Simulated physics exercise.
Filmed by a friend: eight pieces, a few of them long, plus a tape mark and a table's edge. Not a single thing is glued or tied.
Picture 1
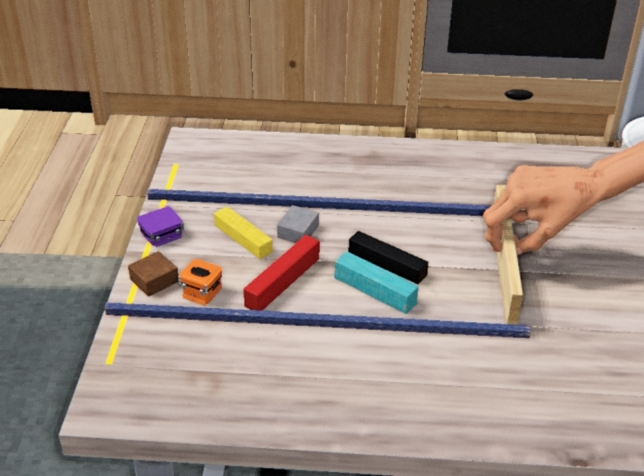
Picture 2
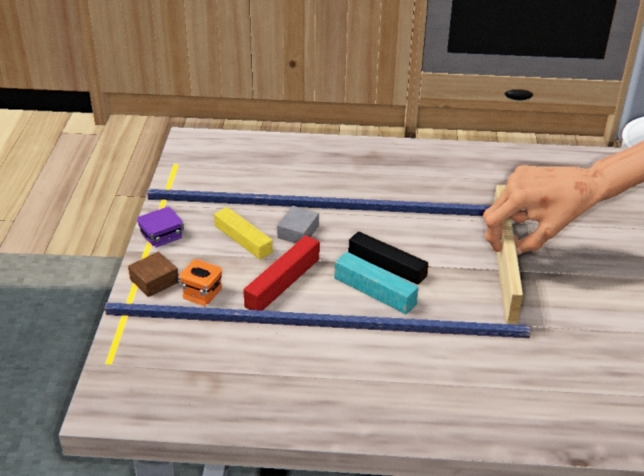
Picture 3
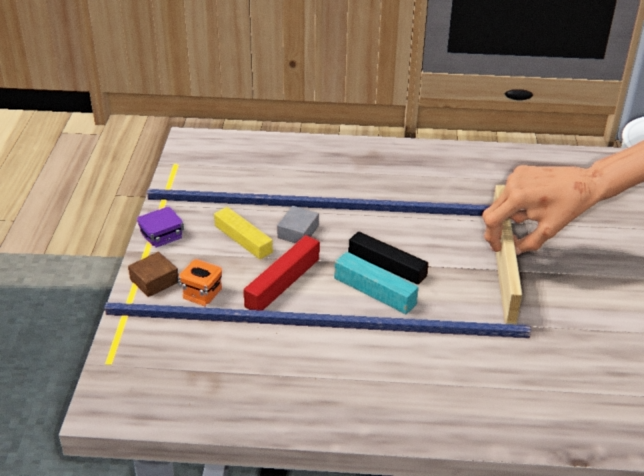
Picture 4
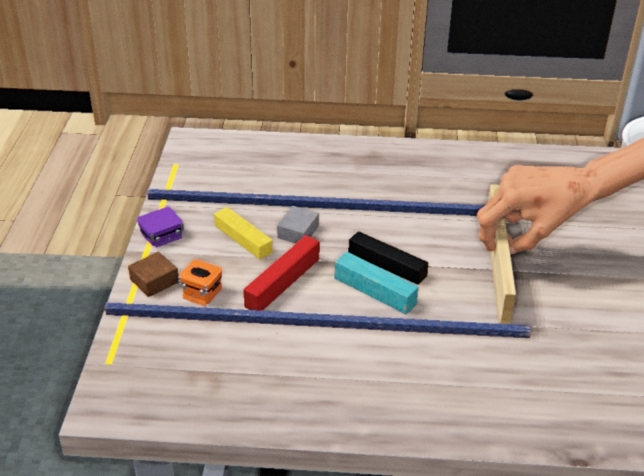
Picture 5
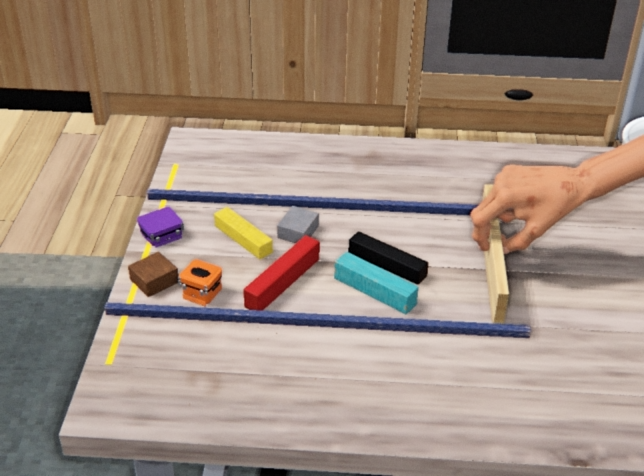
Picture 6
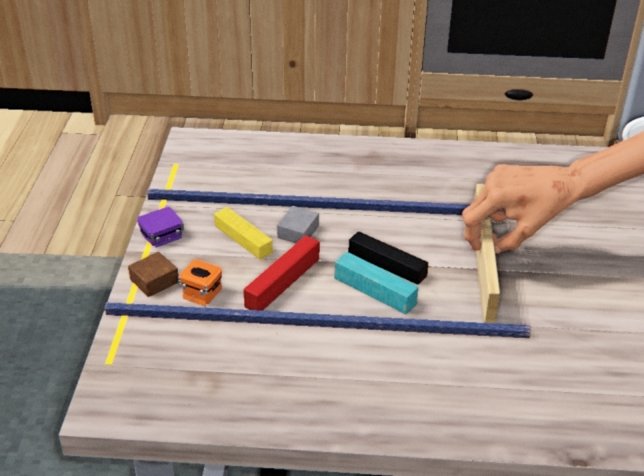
A hand held a wooden board upright at the right end of two blue strips, then slid it slightly left, while the colourful blocks and small cases lying between the strips stayed still.
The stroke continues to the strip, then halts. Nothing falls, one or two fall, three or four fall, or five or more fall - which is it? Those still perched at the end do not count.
The push is going to knock off more than four.
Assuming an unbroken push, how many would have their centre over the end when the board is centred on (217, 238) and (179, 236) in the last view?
The count past the end is 1 at the first and 4 at the second.
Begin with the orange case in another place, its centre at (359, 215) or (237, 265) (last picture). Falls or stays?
So in the first try it is not lost, and in the second it ends up below.
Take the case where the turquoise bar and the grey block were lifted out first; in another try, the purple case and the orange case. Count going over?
Fallen: 5 in the first try, 5 in the other.
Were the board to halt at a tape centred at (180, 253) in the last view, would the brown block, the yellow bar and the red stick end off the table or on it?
Well, the brown block comes off, the yellow bar comes off, and the red stick? It stays where it is.
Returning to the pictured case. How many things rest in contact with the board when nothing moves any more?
In total, 1.
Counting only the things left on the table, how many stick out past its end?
The number is 0.
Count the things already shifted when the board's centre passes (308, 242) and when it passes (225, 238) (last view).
I get 5 at the one place and 8 at the other.
Early on, none off yet; purple case at rest near (161, 228); brown block at rest near (154, 274); orange case at rest near (202, 282).
Finally, the number that fall off is five or more; lost, turquoise bar, grey block, red stick, yellow bar, orange case, brown block and purple case.
